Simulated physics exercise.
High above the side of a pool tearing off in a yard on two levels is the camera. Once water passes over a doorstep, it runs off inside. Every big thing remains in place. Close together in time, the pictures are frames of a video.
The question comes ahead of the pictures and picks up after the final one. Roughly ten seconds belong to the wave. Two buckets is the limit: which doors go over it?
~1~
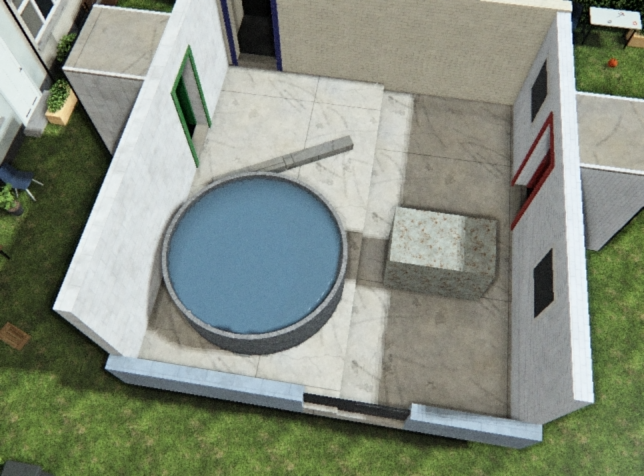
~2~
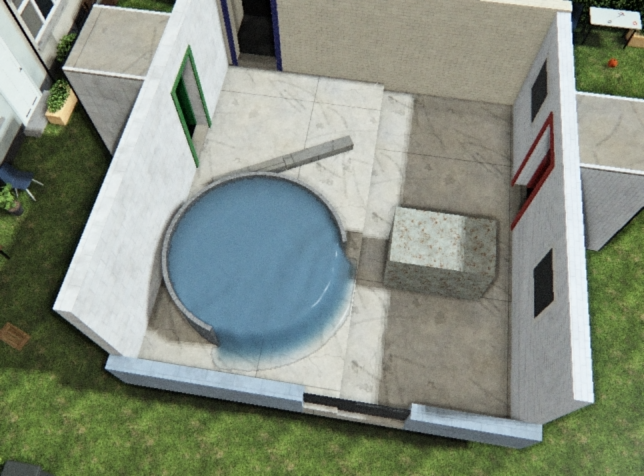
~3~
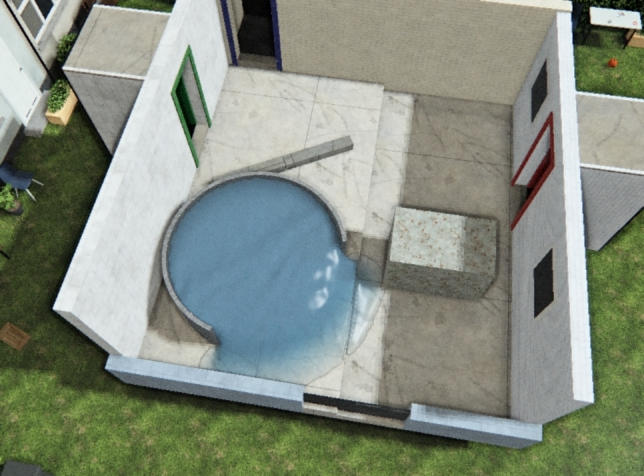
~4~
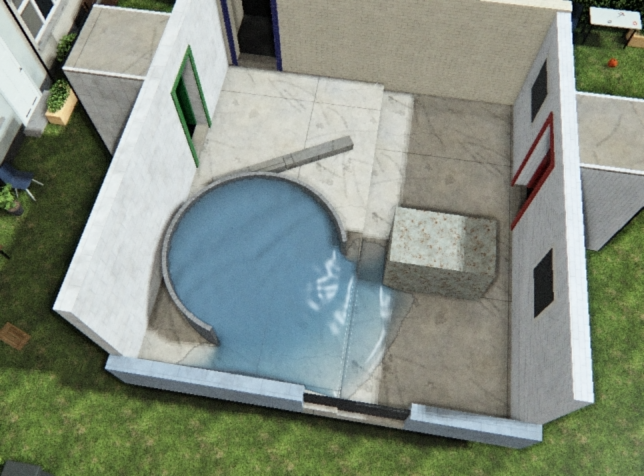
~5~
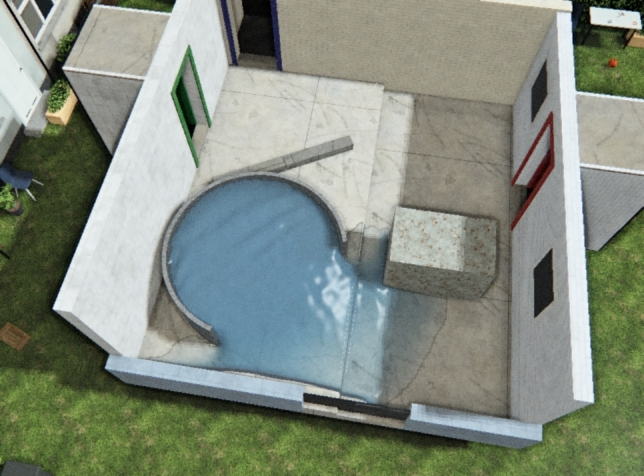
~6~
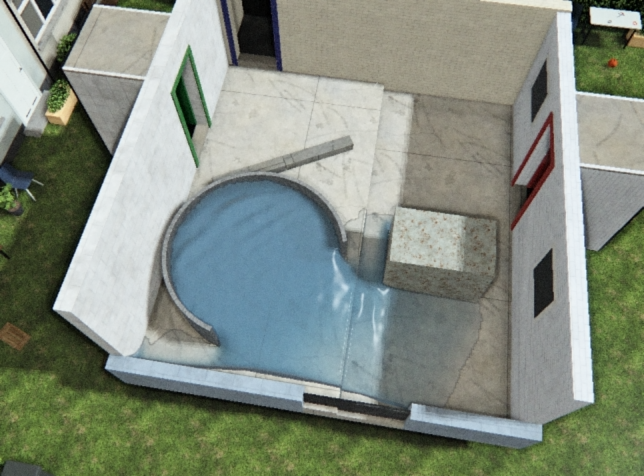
The blue door keeps it to two buckets, the green door keeps it to two buckets, the red door lets in beyond two buckets.
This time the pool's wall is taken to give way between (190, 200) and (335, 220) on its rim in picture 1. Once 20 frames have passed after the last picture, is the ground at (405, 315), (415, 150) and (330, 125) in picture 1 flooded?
Respectively: Parched, drenched and drenched.
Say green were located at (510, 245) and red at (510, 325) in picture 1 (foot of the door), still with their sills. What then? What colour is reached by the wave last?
Dead last is the blue-painted one.
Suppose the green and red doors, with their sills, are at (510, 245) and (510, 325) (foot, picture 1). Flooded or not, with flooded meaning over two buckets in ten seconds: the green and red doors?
In that case the green door exceeds the limit and the red door exceeds the limit.
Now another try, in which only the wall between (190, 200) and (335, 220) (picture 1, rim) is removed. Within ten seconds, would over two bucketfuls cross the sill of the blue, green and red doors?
At the doors, blue crosses the line, green crosses the line and red crosses the line.
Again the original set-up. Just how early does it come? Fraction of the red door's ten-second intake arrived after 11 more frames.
Near 0 per cent, give or take.
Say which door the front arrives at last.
My answer is the blue one.
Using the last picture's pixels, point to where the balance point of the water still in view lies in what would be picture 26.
Around (369, 292).
A moment on, water covers 35 % of the floor; the blue door not reached, the green door not reached, the red door not reached.
Next, water covers 45 % of the floor; the blue door not reached, the green door wet at the sill, nothing in, the red door not reached.
Then, water covers 70 % of the floor; the blue door not reached, the green door wet at the sill, nothing in, the red door over two buckets in.
Later, water covers 95 % of the floor; the blue door wet at the sill, nothing in, the green door wet at the sill, nothing in, the red door over two buckets in.
In the end, water covers 95 % of the floor; the blue door wet at the sill, nothing in, the green door under two buckets in, the red door far over two buckets in.
